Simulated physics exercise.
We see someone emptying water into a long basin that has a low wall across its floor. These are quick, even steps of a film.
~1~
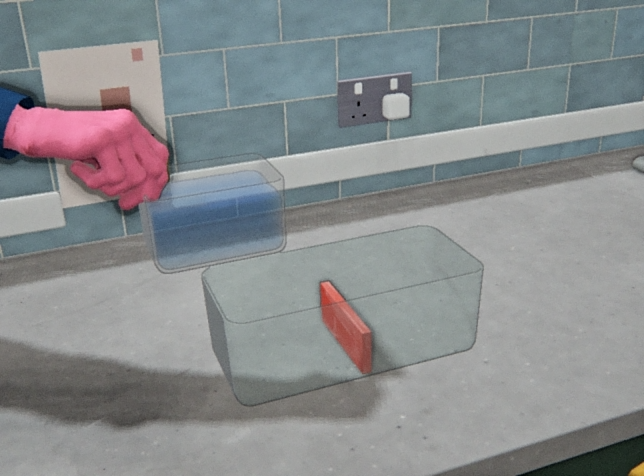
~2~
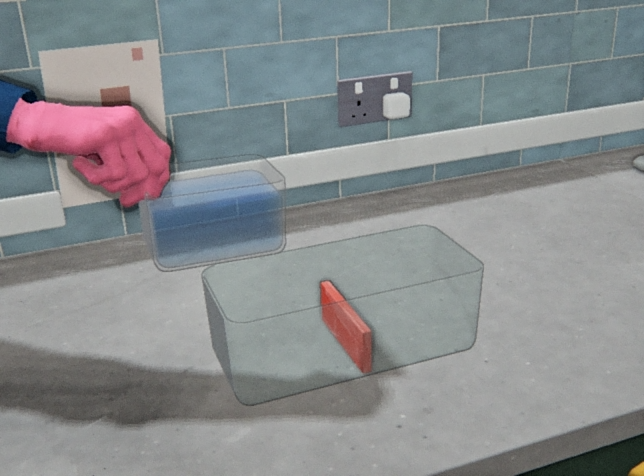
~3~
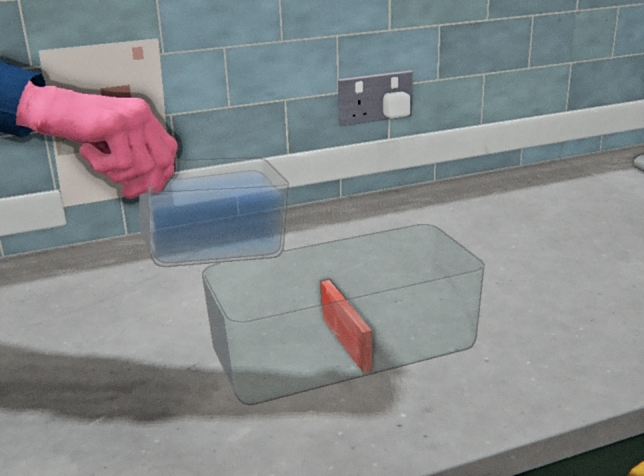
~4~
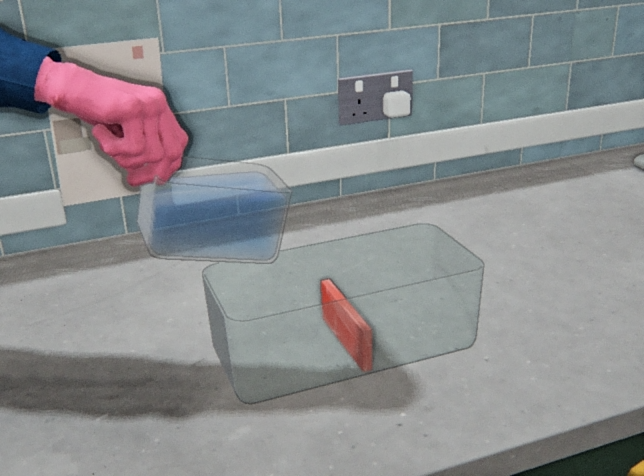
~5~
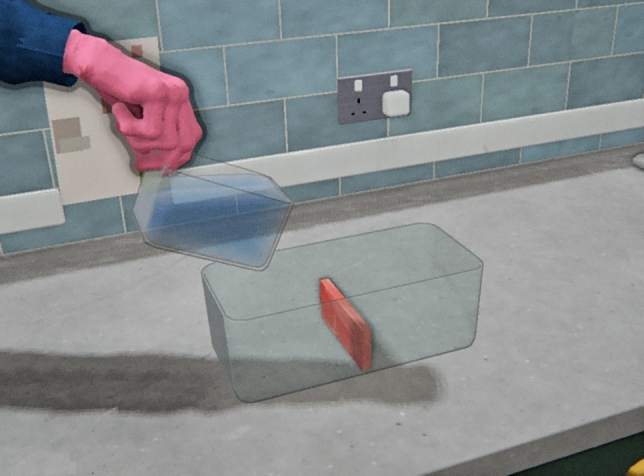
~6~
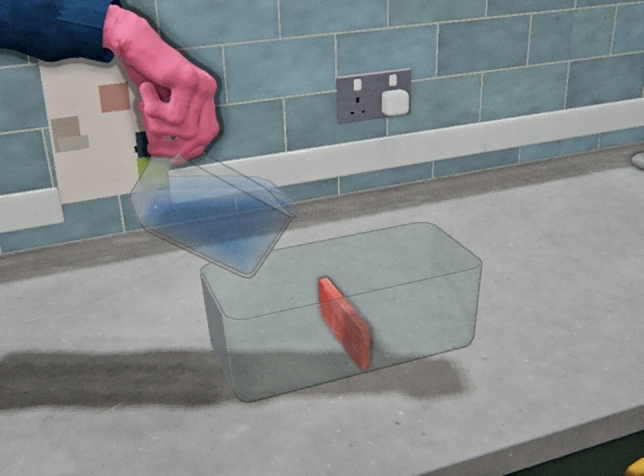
On a grey kitchen worktop against blue-green tiles with a double wall socket, seen from slightly above by a still camera, a long clear basin has a low red wall standing across its floor. Behind it to the left, a pink-gloved hand in a dark blue sleeve is beside a smaller clear container of blue water. The hand moves right, and the container tilts steadily further rightward, its right side lowering towards the basin's rim.
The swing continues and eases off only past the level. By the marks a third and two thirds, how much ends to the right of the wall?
The share right of the wall is less than a third.
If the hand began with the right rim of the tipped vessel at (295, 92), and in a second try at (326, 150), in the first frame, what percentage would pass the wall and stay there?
About 50 and 60 per cent.
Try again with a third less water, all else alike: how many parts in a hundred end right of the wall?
Close to 10 per cent.
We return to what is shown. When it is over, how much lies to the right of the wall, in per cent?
Near 10 %.
A moment on, the tilt is 105° and 22 per cent is still to pour, 53 is left of the wall and 1 right of it.
Next, the tilt is 109° and 4 per cent is still to pour, 79 is left of the wall and 1 right of it.
Then the tilt is 109° and 0 per cent is still to pour, 83 is left of the wall and 10 right of it.
Later the tilt is 109° and 0 per cent is still to pour, 83 is left of the wall and 10 right of it.
Finally, 82 per cent lies left of the wall, 10 right of it and 7 outside.
